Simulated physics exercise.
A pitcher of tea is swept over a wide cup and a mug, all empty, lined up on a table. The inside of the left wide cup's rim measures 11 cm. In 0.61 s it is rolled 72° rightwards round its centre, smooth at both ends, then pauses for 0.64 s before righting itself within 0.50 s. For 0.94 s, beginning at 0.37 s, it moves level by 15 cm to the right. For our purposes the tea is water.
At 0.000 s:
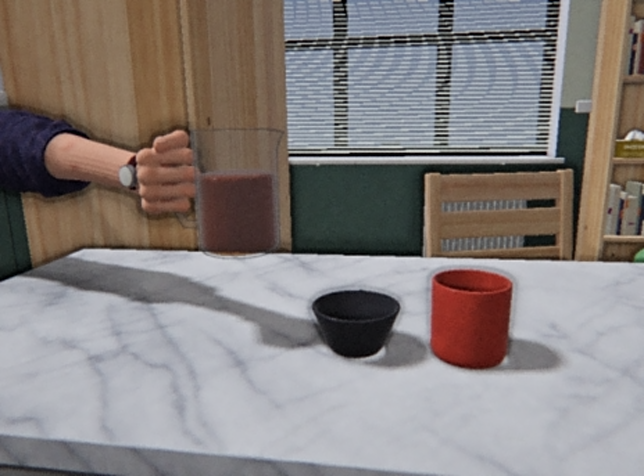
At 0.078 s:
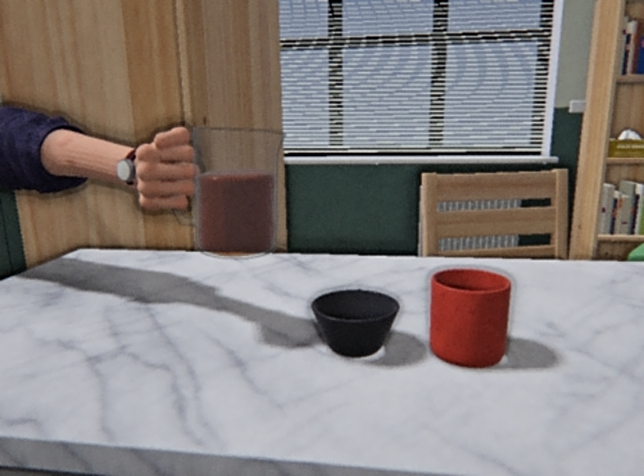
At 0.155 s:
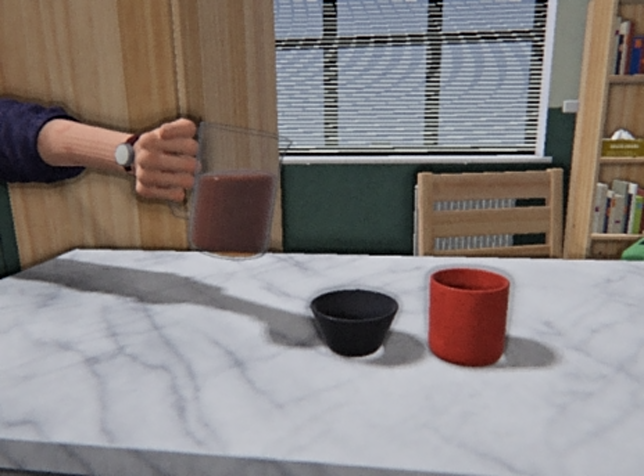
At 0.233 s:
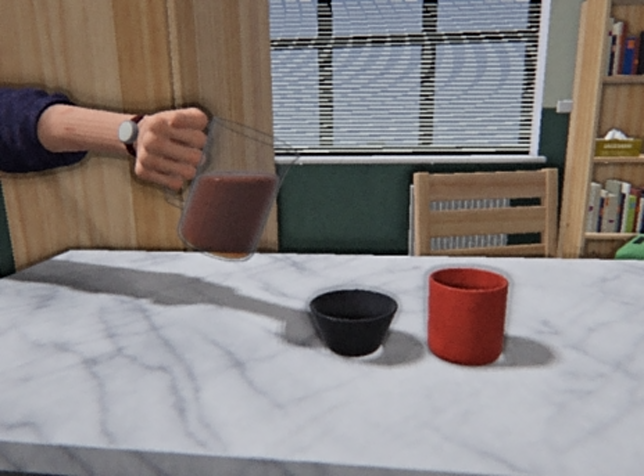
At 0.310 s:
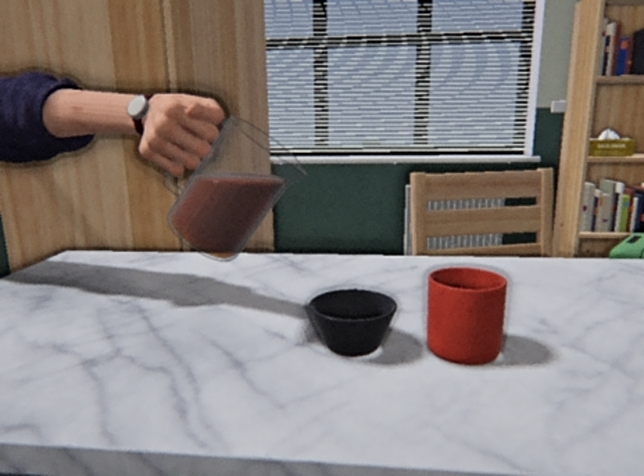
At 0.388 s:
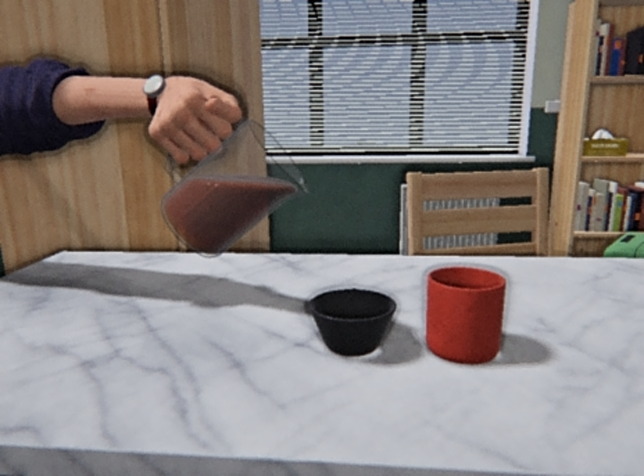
A hand tilting a glass pitcher of reddish-brown liquid rightwards above a marble table with a black cup and red mug.
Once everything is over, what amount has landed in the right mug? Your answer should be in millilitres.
Roughly 210 ml lands in it.
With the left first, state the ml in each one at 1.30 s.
I'd say roughly 30 ml on the left and roughly 150 ml on the right.
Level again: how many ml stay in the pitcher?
310 ml, roughly.
Then, 0.75 s in, the tilt is 72° and from the left they hold 40 ml, 0 ml, the pitcher 570 ml, and 0 ml is on the table.
Then, 1.02 s in, the tilt is 72° and from the left they hold 30 ml, 45 ml, the pitcher 435 ml, and 120 ml is on the table.
Then, 1.30 s in, the tilt is 70° and from the left they hold 30 ml, 150 ml, the pitcher 340 ml, and 130 ml is on the table.
Then, 1.60 s in, the tilt is 15° and from the left they hold 30 ml, 210 ml, the pitcher 315 ml, and 135 ml is on the table.
Finally, from the left they hold 30 ml, 210 ml, the pitcher 315 ml, and 135 ml is on the table.
